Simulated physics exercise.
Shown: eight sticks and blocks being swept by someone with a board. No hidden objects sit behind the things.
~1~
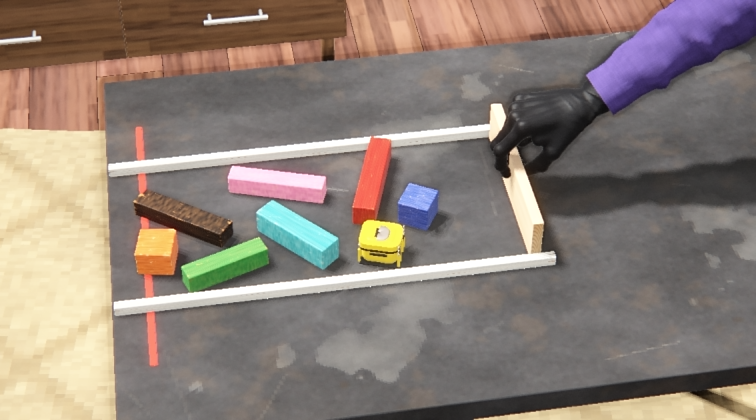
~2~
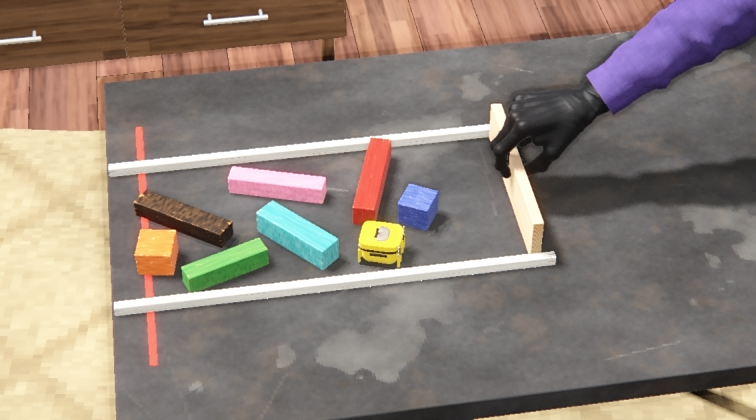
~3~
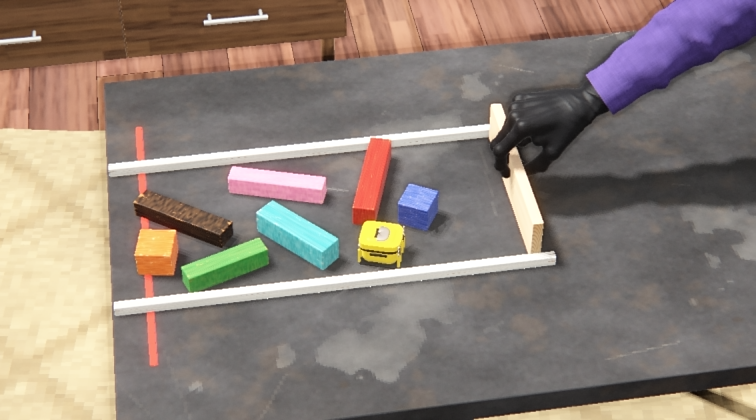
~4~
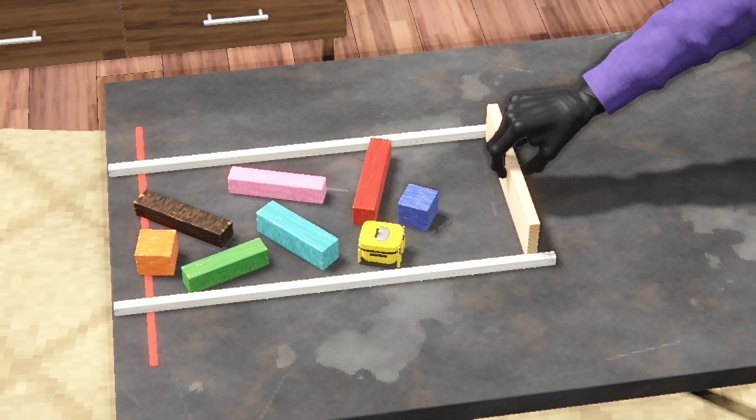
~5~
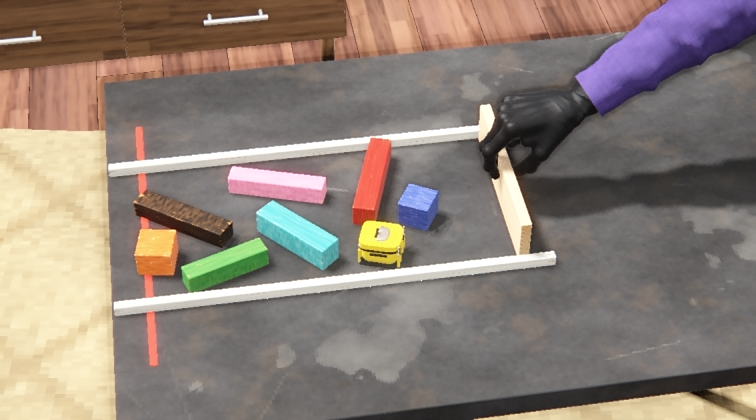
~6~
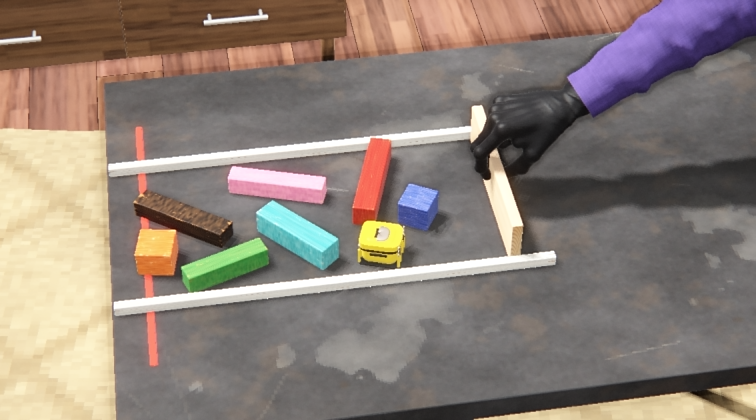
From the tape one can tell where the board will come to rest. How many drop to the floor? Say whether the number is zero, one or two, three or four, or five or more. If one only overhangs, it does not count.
Well, more than four end up dropping off.
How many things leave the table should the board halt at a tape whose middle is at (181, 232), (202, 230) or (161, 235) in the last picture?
Down on the floor: 4, 3 and 5.
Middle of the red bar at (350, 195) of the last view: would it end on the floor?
If so, it stays where it is.
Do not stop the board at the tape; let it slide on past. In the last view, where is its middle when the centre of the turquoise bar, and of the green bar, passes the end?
With the turquoise bar it sits around (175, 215), with the green bar around (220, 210).
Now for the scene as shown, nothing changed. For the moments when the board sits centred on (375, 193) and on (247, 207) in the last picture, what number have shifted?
At the first spot 3, then 8.
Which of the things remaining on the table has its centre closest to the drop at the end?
Answer: The red bar.
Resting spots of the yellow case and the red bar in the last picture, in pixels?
You'll see the yellow case at (127, 279), with the red bar at (114, 205).
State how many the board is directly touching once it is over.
Contact count: 3.
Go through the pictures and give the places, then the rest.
The first frame shows orange block (157, 252); black bar (183, 218); green bar (226, 265); board (515, 178); tape (146, 236).
The second frame shows black bar (183, 218); board (515, 178).
The third frame shows green bar (226, 265); pink bar (277, 185).
The fourth frame shows orange block (157, 252); blue block (418, 207).
The fifth frame shows black bar (183, 218); turquoise bar (298, 235).
The sixth frame shows orange block (157, 252); black bar (183, 218); green bar (226, 265); board (495, 180); tape (146, 236).
Early on, none off yet; orange block at rest near (157, 252); black bar at rest near (183, 218); green bar at rest near (226, 265).
Finally, the number that fall off is five or more; lost, turquoise bar, pink bar, green bar, black bar and orange block.
